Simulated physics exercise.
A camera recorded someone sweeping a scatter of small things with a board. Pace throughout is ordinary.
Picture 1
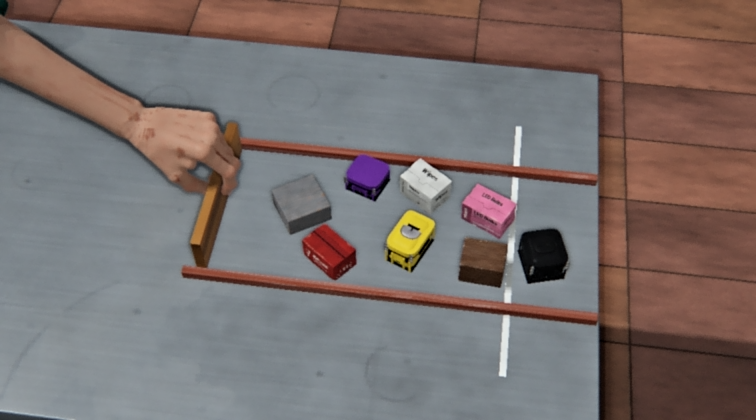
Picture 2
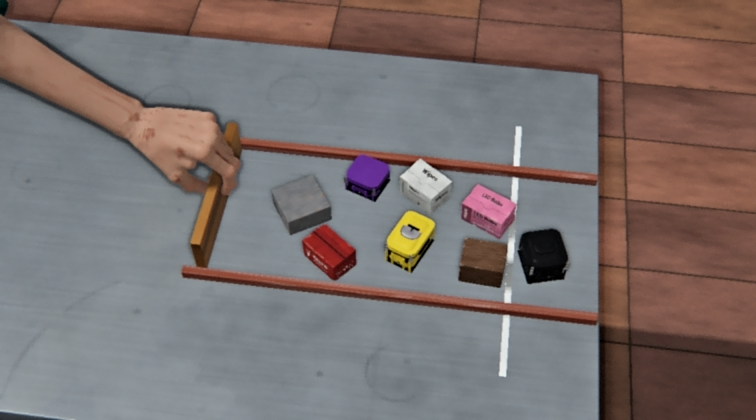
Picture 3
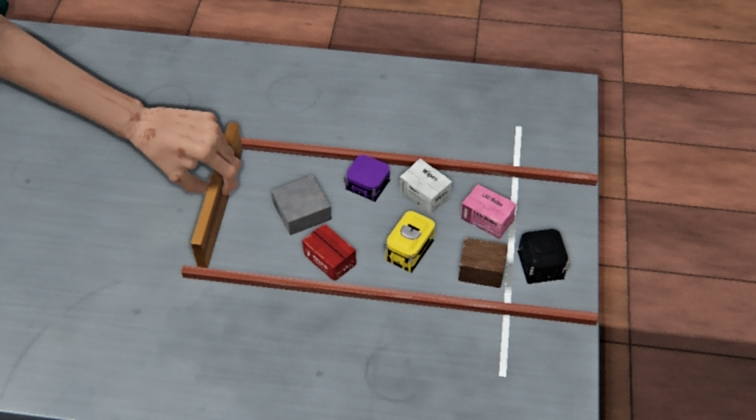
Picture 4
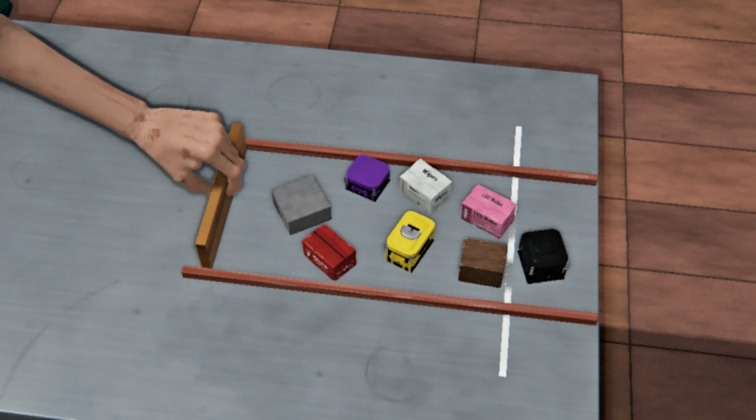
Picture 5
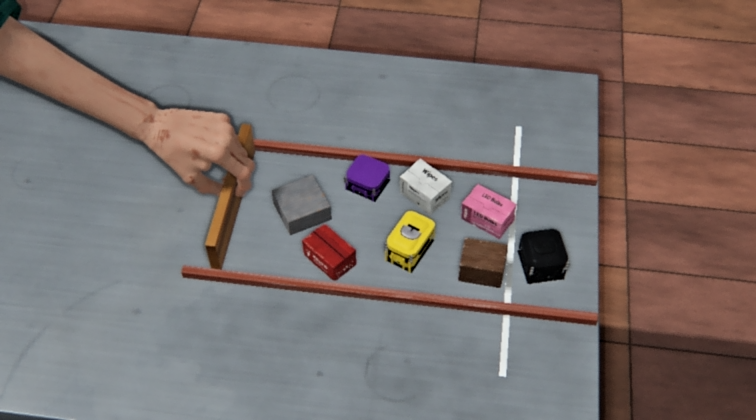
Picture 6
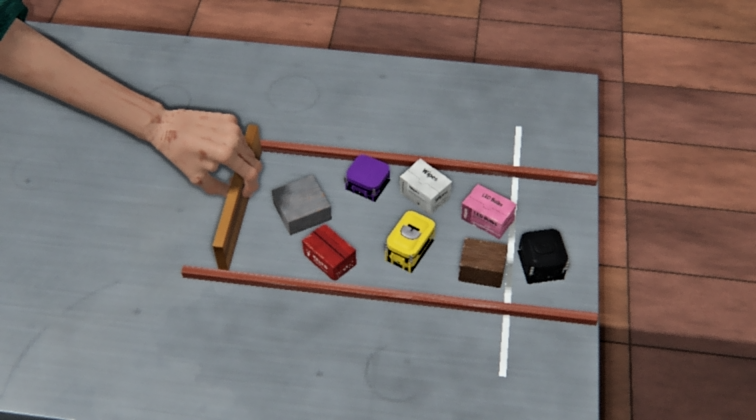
On a gray table, a hand slides a wooden board slightly right toward scattered small objects.
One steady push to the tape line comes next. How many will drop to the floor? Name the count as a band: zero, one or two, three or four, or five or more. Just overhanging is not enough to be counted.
The count falls in the one or two band.
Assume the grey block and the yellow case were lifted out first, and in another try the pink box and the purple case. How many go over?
Going first to second: 1 and 1.
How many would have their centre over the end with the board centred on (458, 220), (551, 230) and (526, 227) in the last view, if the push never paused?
Going through the three positions, you'd get 0, 5 and 3.
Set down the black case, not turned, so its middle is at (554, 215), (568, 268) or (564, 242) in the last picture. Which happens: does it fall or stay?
Slips off; Slips off; Slips off.
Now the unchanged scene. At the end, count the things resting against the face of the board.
At rest, 3 are in contact.
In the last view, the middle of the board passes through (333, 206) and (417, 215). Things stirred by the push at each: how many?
At that stage 2; at the next, 8.
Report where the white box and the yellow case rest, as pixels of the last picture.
The white box finishes at (576, 196); the yellow case finishes at (573, 263).
Soon after, none off yet; black case at rest near (543, 256); pink box at rest near (489, 211); brown block at rest near (483, 263).
At rest, the number that fall off is one or two; fallen, black case.
